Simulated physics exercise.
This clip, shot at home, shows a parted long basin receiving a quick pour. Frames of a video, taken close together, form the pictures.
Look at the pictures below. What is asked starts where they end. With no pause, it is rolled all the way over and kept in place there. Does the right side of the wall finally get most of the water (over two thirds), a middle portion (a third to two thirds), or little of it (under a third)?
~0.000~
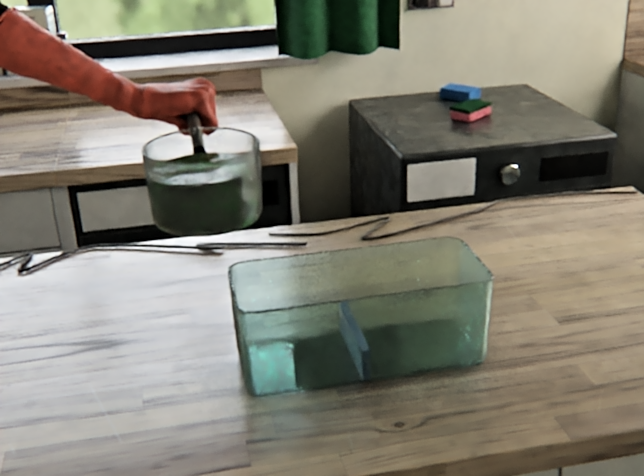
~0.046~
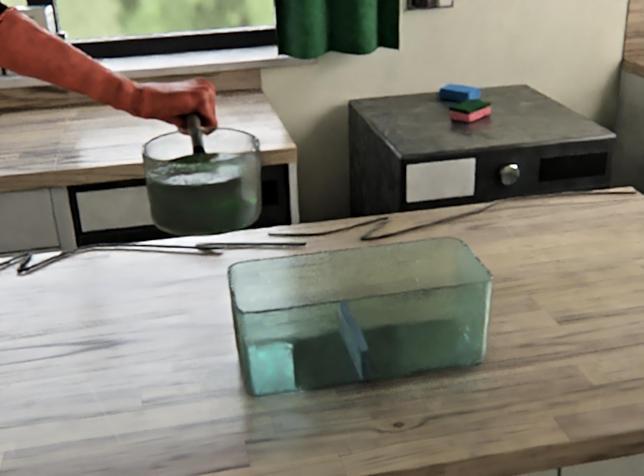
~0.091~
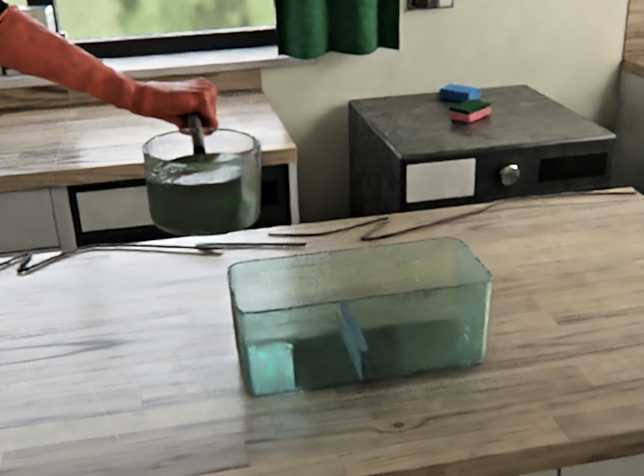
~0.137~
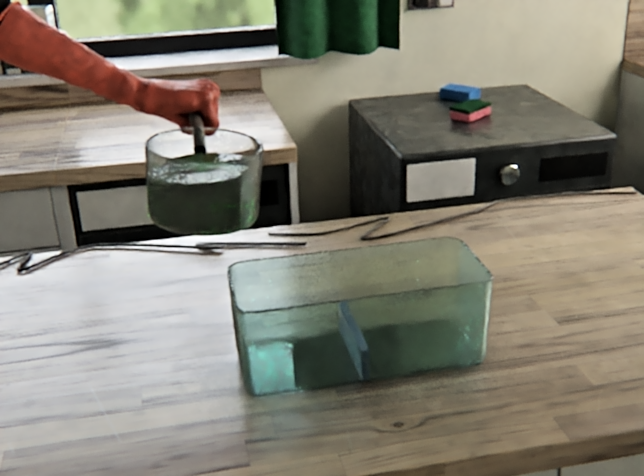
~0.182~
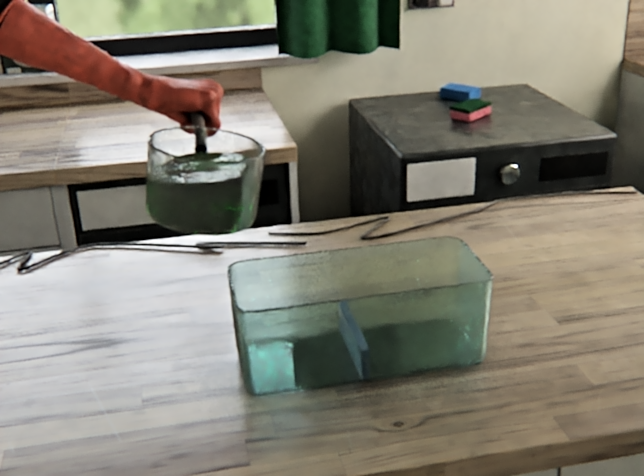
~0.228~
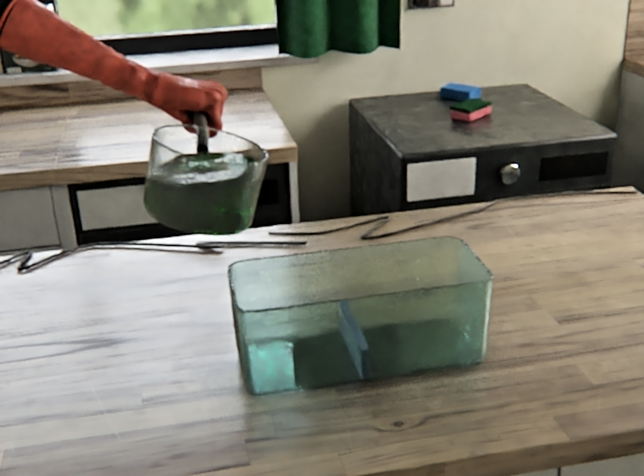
It gets little of it.
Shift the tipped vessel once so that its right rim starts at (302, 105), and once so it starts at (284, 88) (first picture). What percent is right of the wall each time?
Estimate, first then second: 65 per cent and 55 per cent.
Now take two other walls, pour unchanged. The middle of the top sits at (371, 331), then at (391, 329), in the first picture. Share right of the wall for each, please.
The first placement gives around 15 percent, the second 20 percent.
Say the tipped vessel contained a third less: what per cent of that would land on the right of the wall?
Around 5 percent, more or less.
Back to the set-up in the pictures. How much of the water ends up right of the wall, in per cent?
That works out to roughly 10 percent.
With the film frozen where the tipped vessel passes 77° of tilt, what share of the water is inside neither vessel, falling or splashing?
Roughly 30 in a hundred.
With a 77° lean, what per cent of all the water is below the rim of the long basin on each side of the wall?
You'd find 5 per cent on the left and 0 per cent on the right.
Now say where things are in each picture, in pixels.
Tilt 0°; pouring edge (258, 141); surface from (148, 174) to (257, 164); the long basin's rim runs from (233, 289) to (477, 258); the wall's top is at (354, 326), in the first picture.
Tilt 1°; pouring edge (258, 142); surface from (148, 174) to (257, 164), in the second picture.
Tilt 3°; pouring edge (259, 144); surface from (148, 174) to (256, 164), in the third picture.
Tilt 6°; pouring edge (261, 146); surface from (149, 174) to (257, 164), in the fourth picture.
Tilt 10°; pouring edge (264, 150); surface from (149, 172) to (259, 164), in the fifth picture.
Tilt 16°; pouring edge (266, 155); surface from (149, 173) to (261, 164), in the sixth picture.
After 0.59 s the tilt is 77° and 67 per cent is still to pour, 4 is left of the wall and 0 right of it.
After 0.85 s the tilt is 108° and 13 per cent is still to pour, 73 is left of the wall and 0 right of it.
After 1.13 s the tilt is 110° and 0 per cent is still to pour, 91 is left of the wall and 5 right of it.
After 1.43 s the tilt is 110° and 0 per cent is still to pour, 91 is left of the wall and 8 right of it.
In the end 91 per cent lies left of the wall, 8 right of it and 1 outside.
